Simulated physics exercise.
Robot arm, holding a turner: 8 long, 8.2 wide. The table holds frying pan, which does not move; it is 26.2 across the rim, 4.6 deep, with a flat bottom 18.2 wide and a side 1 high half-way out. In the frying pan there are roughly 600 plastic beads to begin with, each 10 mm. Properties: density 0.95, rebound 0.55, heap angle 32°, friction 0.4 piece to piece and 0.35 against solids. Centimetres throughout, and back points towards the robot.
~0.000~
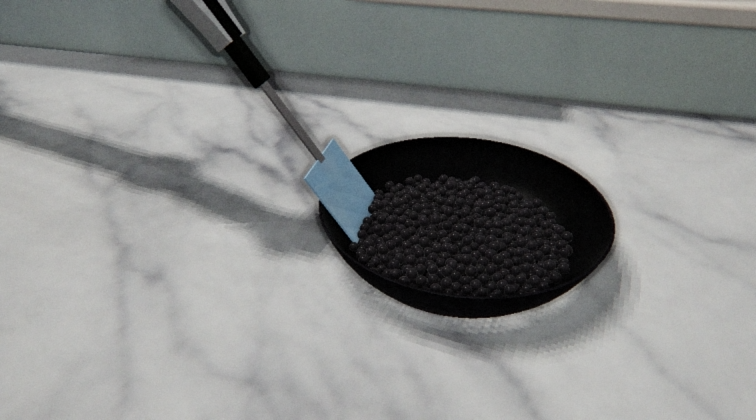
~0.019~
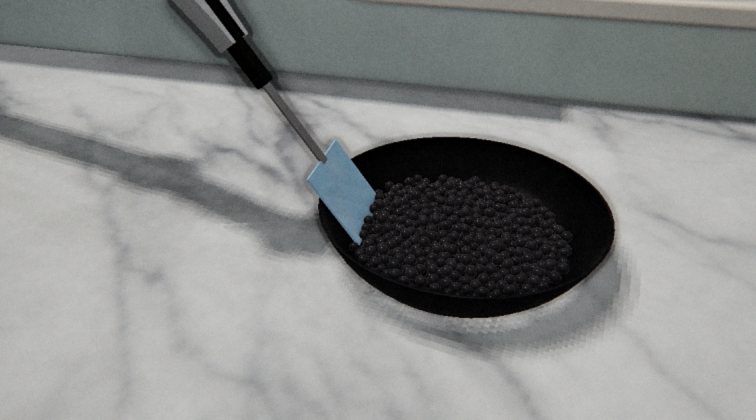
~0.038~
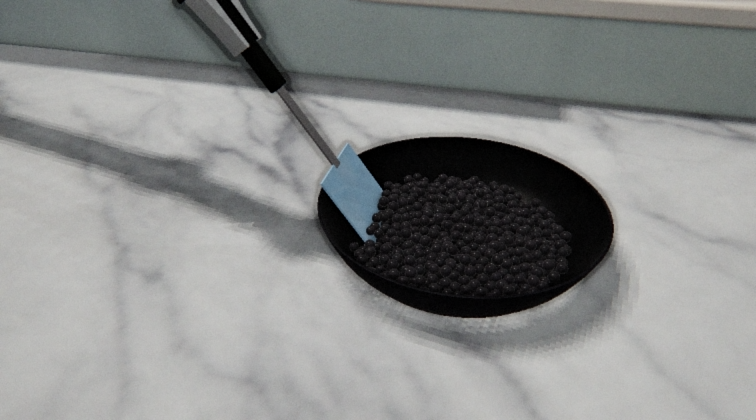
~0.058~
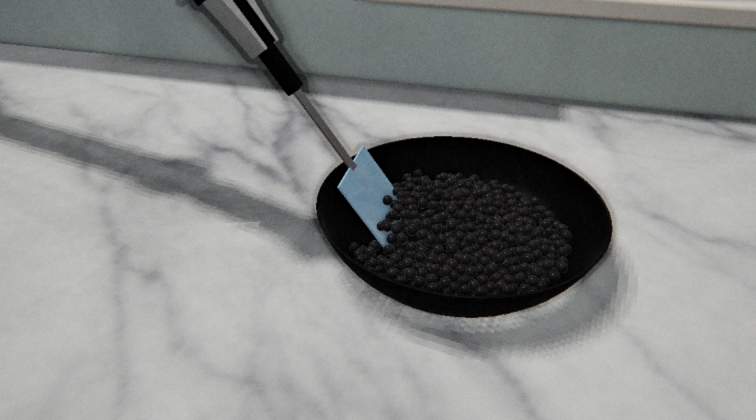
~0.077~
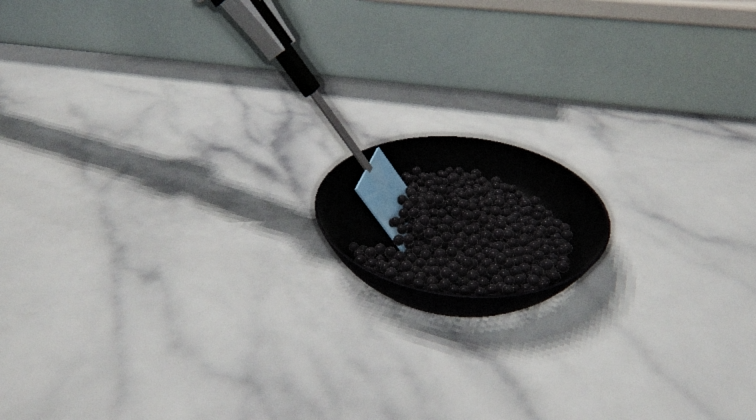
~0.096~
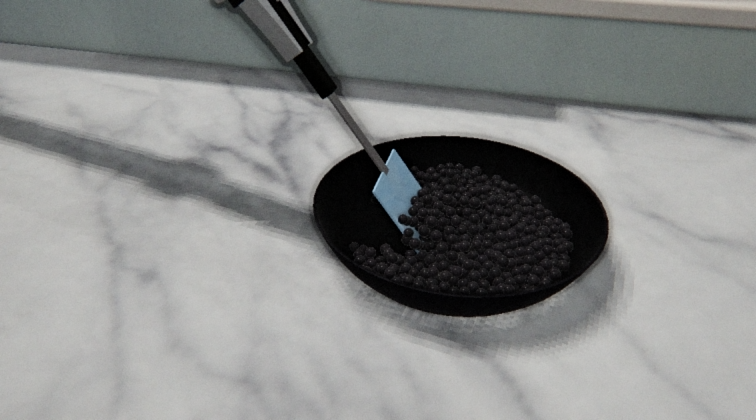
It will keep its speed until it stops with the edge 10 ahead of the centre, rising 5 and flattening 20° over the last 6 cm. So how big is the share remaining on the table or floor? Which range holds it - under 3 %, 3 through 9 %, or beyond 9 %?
The range beyond 9 % holds it.
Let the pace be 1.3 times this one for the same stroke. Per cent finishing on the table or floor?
Near 20 in a hundred.
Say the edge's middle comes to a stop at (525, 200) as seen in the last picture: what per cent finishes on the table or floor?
Roughly 10 per cent, I'd say.
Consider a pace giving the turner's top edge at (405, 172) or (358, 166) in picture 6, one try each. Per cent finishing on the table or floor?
About 20 and 5 per cent.
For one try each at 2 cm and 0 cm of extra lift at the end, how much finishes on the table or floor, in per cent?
First try about 20 %, second try about 15 %.
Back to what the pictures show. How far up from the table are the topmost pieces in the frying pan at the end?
Close to 4.0 centimetres high.
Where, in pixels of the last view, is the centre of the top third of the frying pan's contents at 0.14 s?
It sits at about (478, 225).
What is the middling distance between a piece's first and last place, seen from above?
Some 3 cm.
After 0.14 s, sloping 54°, highest piece 6 above the table; 605 in the frying pan.
After 0.19 s, sloping 47°, highest piece 6 above the table; 605 in the frying pan.
After 0.41 s, sloping 34°, highest piece 10 above the table; 517 in the frying pan, 40 on the table or floor, 48 on the blade or in flight.
After 1.46 s, sloping 34°, highest piece 4 above the table; 517 in the frying pan, 88 on the table or floor.
In the end, 517 in the frying pan, 88 on the table or floor. That is 15 % on the table or floor.
